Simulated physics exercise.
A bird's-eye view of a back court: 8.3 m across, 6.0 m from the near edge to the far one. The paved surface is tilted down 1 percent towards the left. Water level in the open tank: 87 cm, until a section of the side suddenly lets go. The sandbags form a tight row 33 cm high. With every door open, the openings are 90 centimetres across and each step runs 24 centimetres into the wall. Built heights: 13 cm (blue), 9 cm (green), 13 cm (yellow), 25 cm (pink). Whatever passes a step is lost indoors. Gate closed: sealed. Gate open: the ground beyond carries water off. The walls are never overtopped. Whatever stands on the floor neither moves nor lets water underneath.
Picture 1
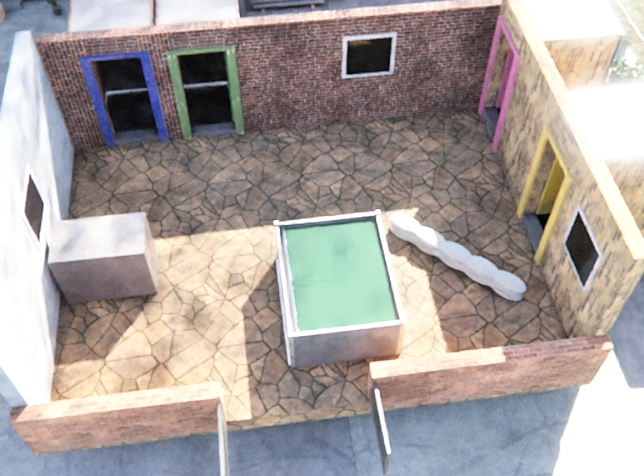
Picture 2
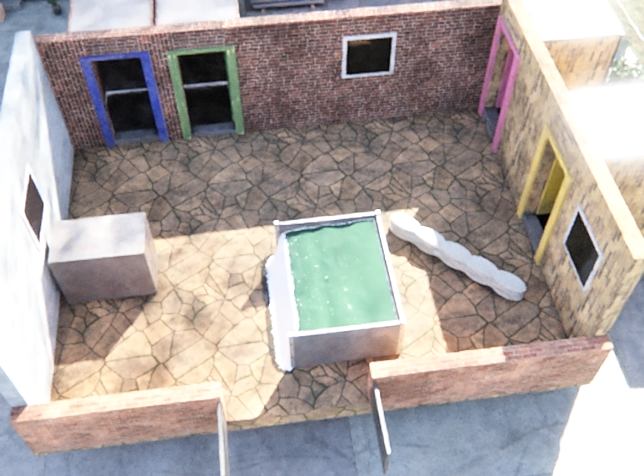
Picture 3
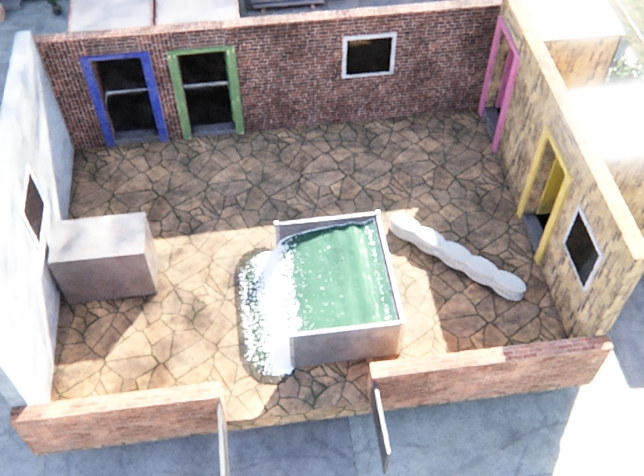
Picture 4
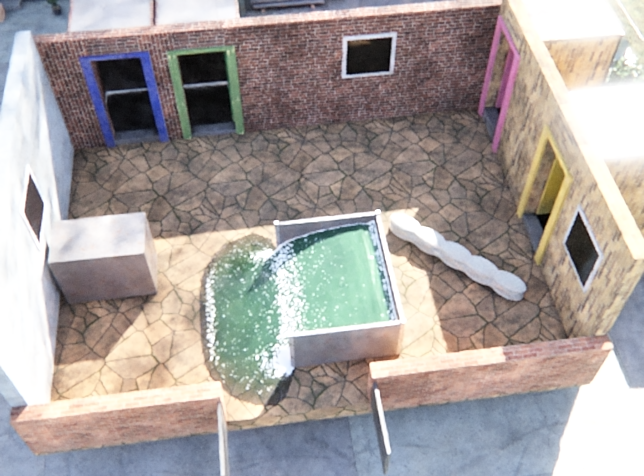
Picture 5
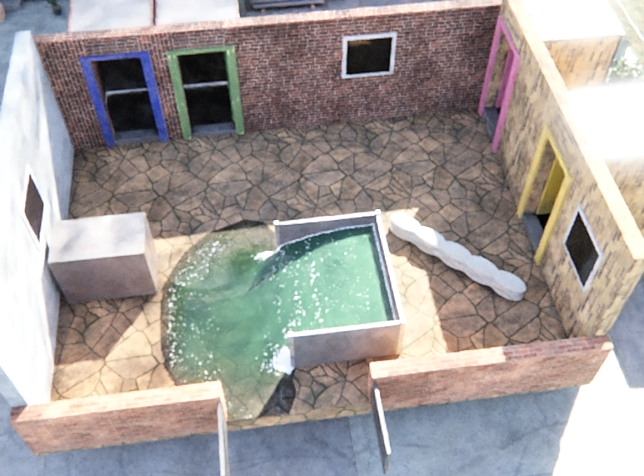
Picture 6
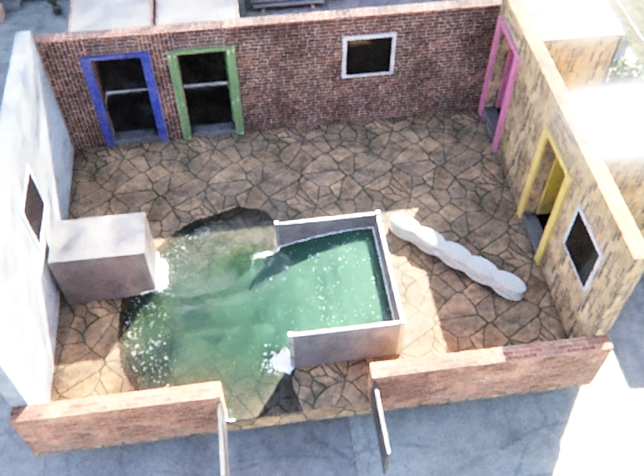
A paved back court enclosed by brick and plaster walls is seen from high above by a still camera. Blue and green doors stand at the back left, pink and yellow ones at the right, with a grey block at left and a square tank of green water near a lumpy white object. Water bursts from the tank's left side, foams, and spreads leftward across the paving to the block as the tank's level drops.
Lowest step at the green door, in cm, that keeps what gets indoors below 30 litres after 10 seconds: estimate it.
My estimate is 6.5 cm.
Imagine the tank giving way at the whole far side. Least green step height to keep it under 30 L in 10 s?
Estimate: Near 19 cm.
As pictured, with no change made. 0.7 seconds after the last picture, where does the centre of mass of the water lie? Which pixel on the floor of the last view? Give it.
The water's centre is at about (231, 316).
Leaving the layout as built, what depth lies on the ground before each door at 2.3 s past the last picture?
Depth (cm): Blue 20 / green 5 / yellow 0 / pink 0.
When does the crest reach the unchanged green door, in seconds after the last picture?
Peak time: About 3.5 s.
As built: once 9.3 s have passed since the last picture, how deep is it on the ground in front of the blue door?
Some 11.0 cm.
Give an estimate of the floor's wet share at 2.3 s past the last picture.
Wet: Close to 40 %.
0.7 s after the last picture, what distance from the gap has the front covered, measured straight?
Roughly 4.6 metres.
Then, 0.7 s after the last picture water covers 30 % of the floor, deepest (50 cm) near (48, 430); it has not reached the green door.
Then, 2.3 s after the last picture water covers 40 % of the floor, deepest (38 cm) near (70, 317); 5 cm at the green door, 0 litres in over its 9 cm step.
Then, 9.3 s after the last picture water covers 80 % of the floor, deepest (12 cm) near (70, 205); 7 cm at the green door, 6 litres in over its 9 cm step.
At the green door as built, the water peaked near 11 cm, 3.5 s after the last picture.
Run again over the same 10 s with other heights there, 38 litres in over 6 cm, 23 litres over 7 cm. The limit of 30 litres is kept from about 6.5 cm up.
